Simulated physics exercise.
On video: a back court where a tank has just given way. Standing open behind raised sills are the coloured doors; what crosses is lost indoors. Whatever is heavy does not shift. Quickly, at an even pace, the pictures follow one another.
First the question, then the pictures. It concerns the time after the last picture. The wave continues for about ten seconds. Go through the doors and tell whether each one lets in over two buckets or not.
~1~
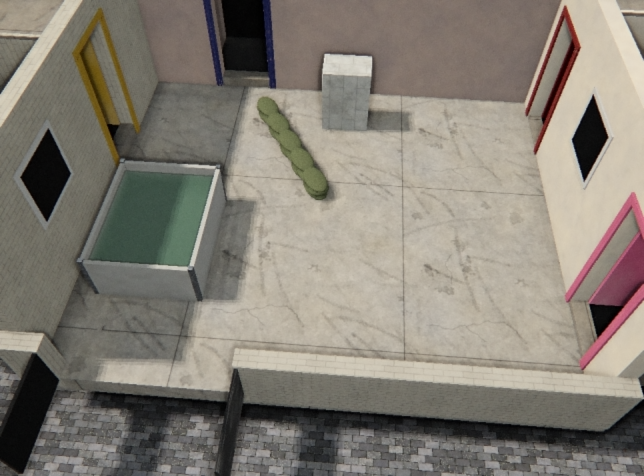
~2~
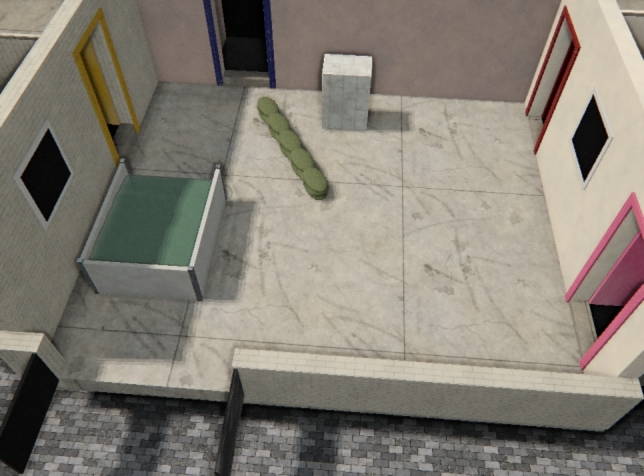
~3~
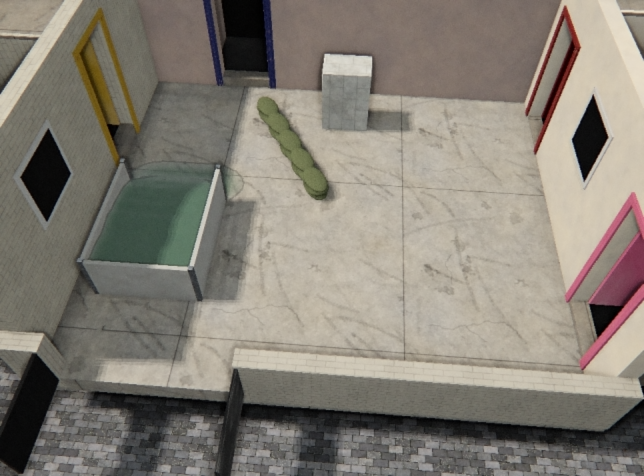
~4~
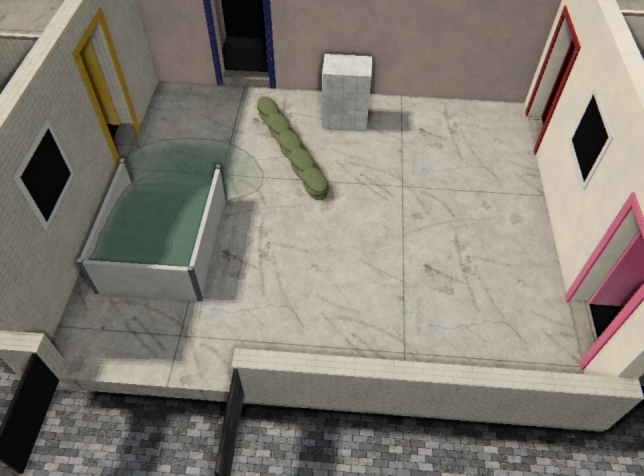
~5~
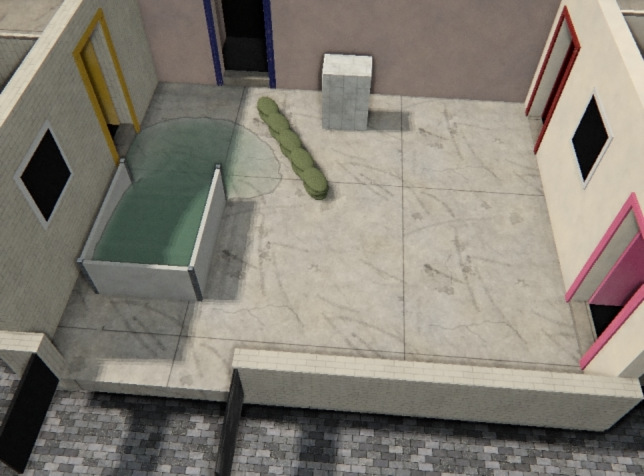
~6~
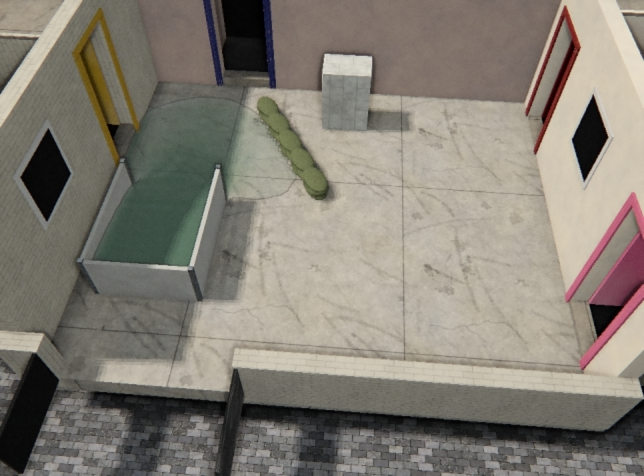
Outcome: The blue door is overrun past two buckets, the pink door is not overrun past two buckets, the yellow door is not overrun past two buckets, the red door is overrun past two buckets.
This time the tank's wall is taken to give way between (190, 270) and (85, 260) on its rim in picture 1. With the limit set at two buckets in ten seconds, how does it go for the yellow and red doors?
Lab note: Yellow door below the mark, red door below the mark.
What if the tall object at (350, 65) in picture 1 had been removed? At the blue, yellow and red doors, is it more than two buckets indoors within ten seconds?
Note: Blue door gets flooded; yellow door is not flooded; red door gets flooded.
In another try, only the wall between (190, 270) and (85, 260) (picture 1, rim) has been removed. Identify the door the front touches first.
The yellow door.
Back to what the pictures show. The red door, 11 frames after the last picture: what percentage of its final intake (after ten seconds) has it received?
It works out at roughly 0 percent of the ten-second total.
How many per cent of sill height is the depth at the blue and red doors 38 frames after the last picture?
Roughly 40 % and 280 %, respectively.
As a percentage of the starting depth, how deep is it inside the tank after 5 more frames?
Roughly 46 per cent.
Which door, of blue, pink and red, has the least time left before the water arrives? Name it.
That would be the blue-painted one.
A moment on, water covers 20 % of the floor; the blue door under two buckets in, the pink door not reached, the yellow door wet at the sill, nothing in, the red door not reached.
Next, water covers 25 % of the floor; the blue door over two buckets in, the pink door not reached, the yellow door wet at the sill, nothing in, the red door not reached.
Then, water covers 35 % of the floor; the blue door far over two buckets in, the pink door not reached, the yellow door wet at the sill, nothing in, the red door not reached.
Later, water covers 65 % of the floor; the blue door far over two buckets in, the pink door not reached, the yellow door wet at the sill, nothing in, the red door over two buckets in.
In the end, water covers 80 % of the floor; the blue door far over two buckets in, the pink door wet at the sill, nothing in, the yellow door wet at the sill, nothing in, the red door over two buckets in.
